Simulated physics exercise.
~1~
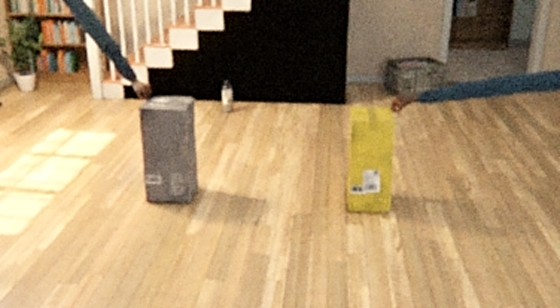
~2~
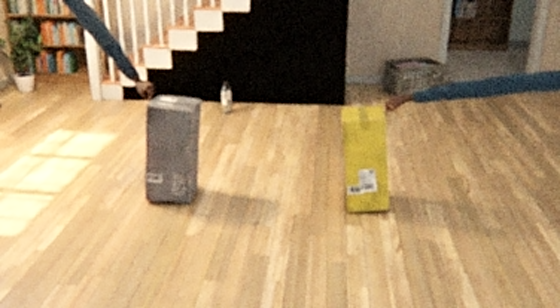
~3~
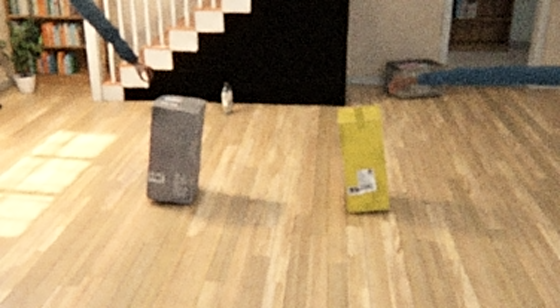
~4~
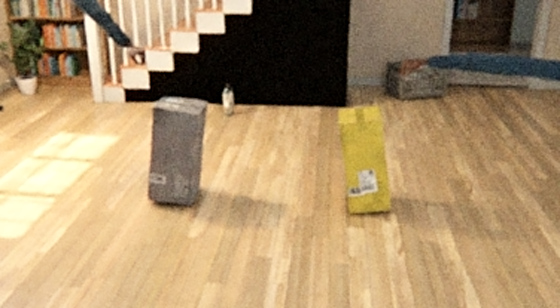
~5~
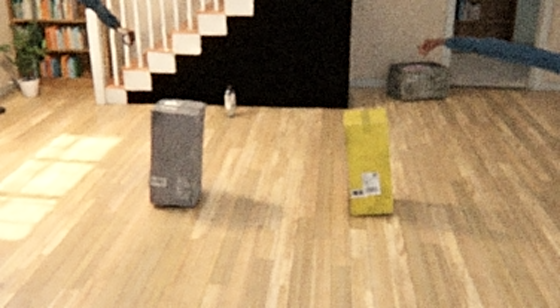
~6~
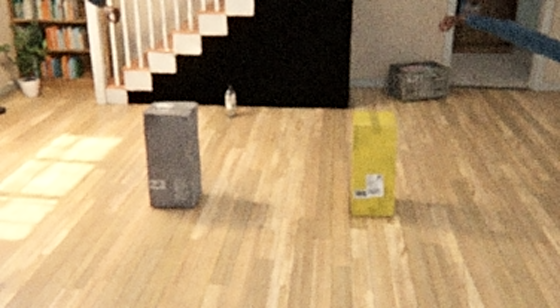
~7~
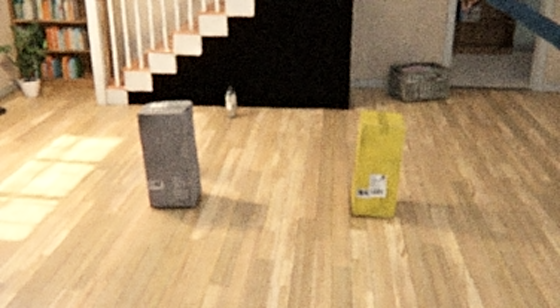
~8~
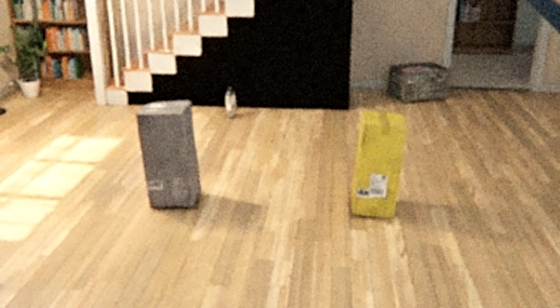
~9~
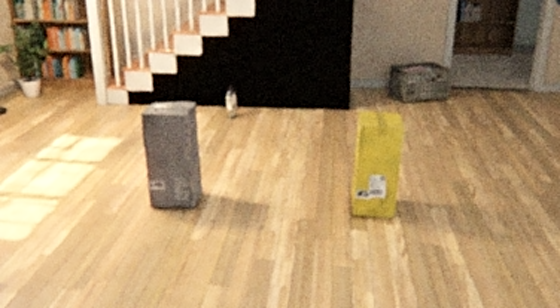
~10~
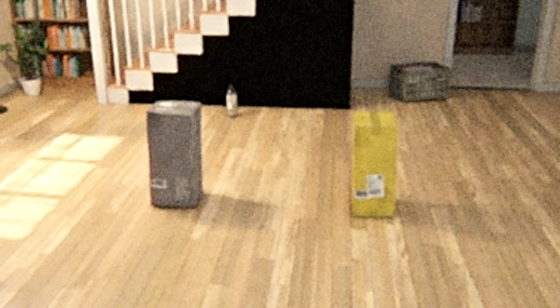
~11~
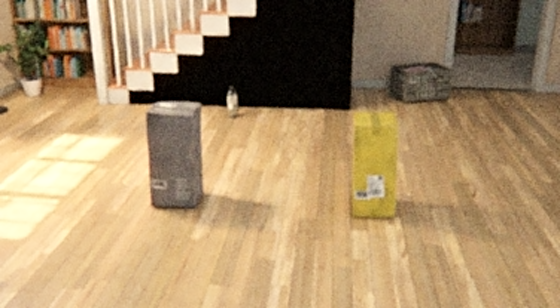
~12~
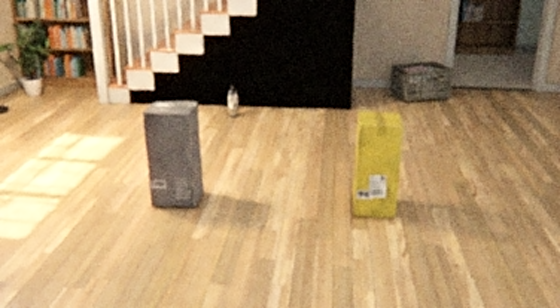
At first, two arms in blue sleeves reach in from either side of a wooden floor, one touching the top of a tall grey parcel on the left, the other a tall yellow parcel on the right. Both parcels tip slightly, the grey one leaning right and the yellow one leaning left, as the hands let go and draw back. Left alone, they rock back through upright and lean slightly the opposite way. Their swaying dies down while the arms leave the view. Finally both parcels settle on their bases, standing upright before the staircase.
